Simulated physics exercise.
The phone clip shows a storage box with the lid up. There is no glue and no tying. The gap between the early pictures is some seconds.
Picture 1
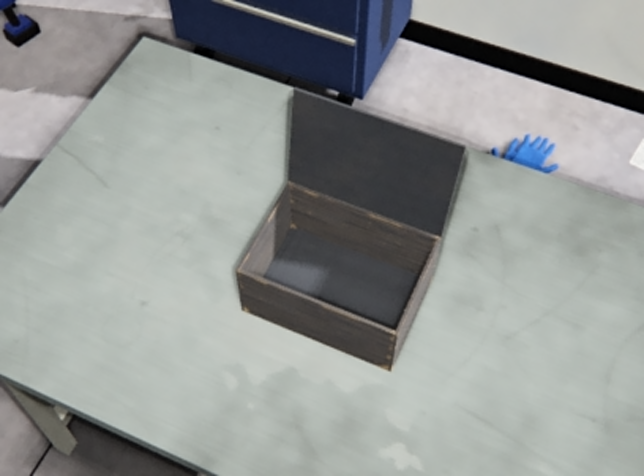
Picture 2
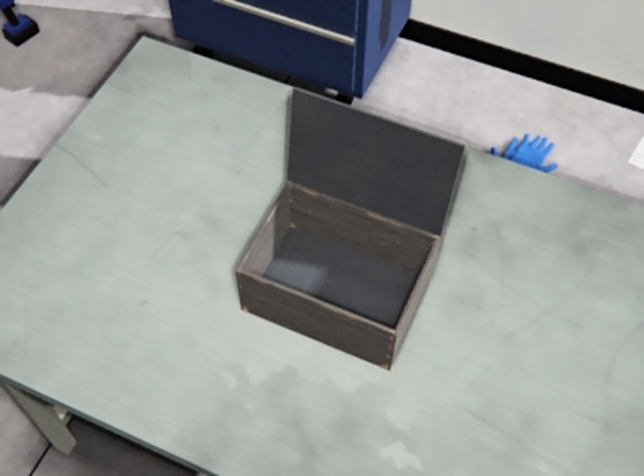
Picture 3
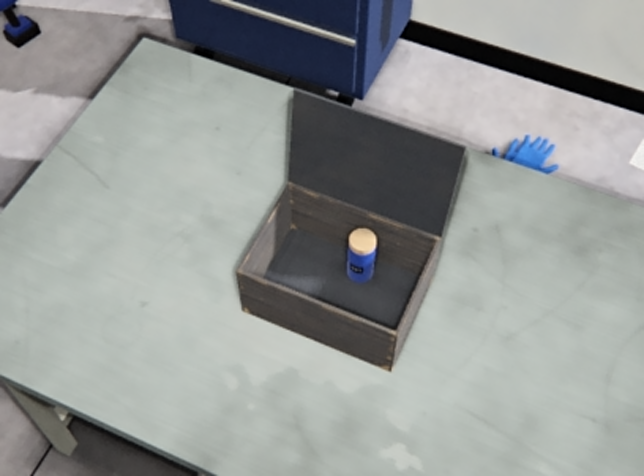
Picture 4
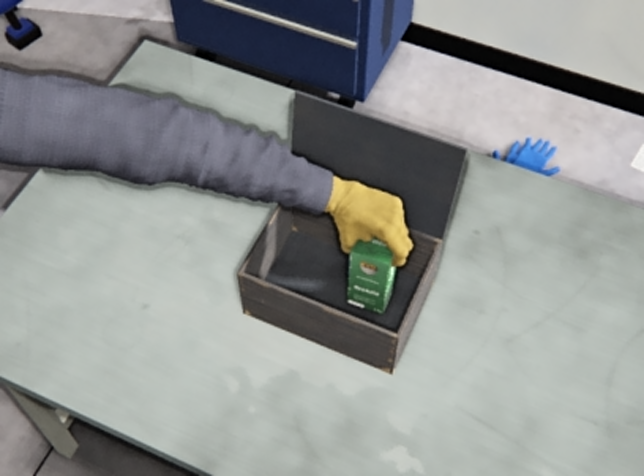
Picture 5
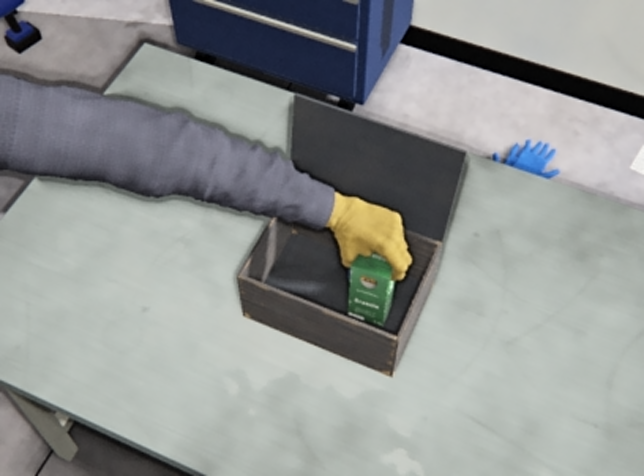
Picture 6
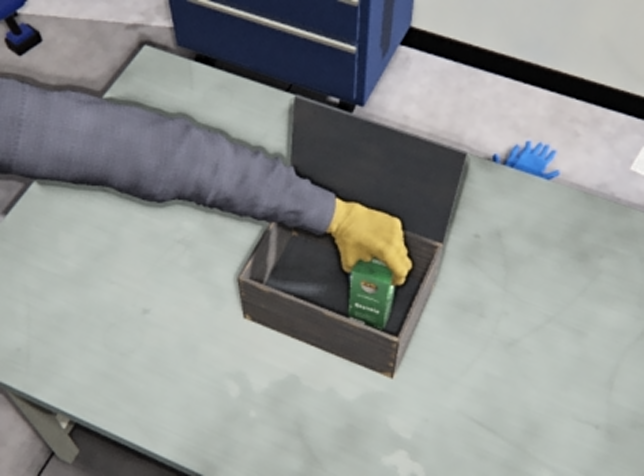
To begin with, a dark wooden box sits empty with its lid up on a pale green table. A blue shaker with a tan top then appears inside it. Next, a yellow-gloved hand reaches in from the left, holding a green carton where the shaker was seen, and lowers it slightly.
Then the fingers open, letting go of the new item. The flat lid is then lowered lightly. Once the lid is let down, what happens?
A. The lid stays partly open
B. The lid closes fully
Option A: The lid stays partly open.
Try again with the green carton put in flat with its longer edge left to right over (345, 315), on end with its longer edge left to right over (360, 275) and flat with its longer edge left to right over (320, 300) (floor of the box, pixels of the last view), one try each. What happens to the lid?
Going in order, the lid comes down all the way, then is left partly open, then comes down all the way.
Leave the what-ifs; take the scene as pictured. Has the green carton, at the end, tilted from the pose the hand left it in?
Looking at the last picture, it is left as set.
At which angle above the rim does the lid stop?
The lid sits around 25° above the rim.
Then, 1.10 s on from there, lid starting down.
Then, 1.50 s on from there, lid 62° above the rim.
Then, 1.80 s on from there, lid 35° above the rim.
In the end, lid 23° above the rim; both unmoved. At the end, from the last picture's camera, green carton near (373, 291).
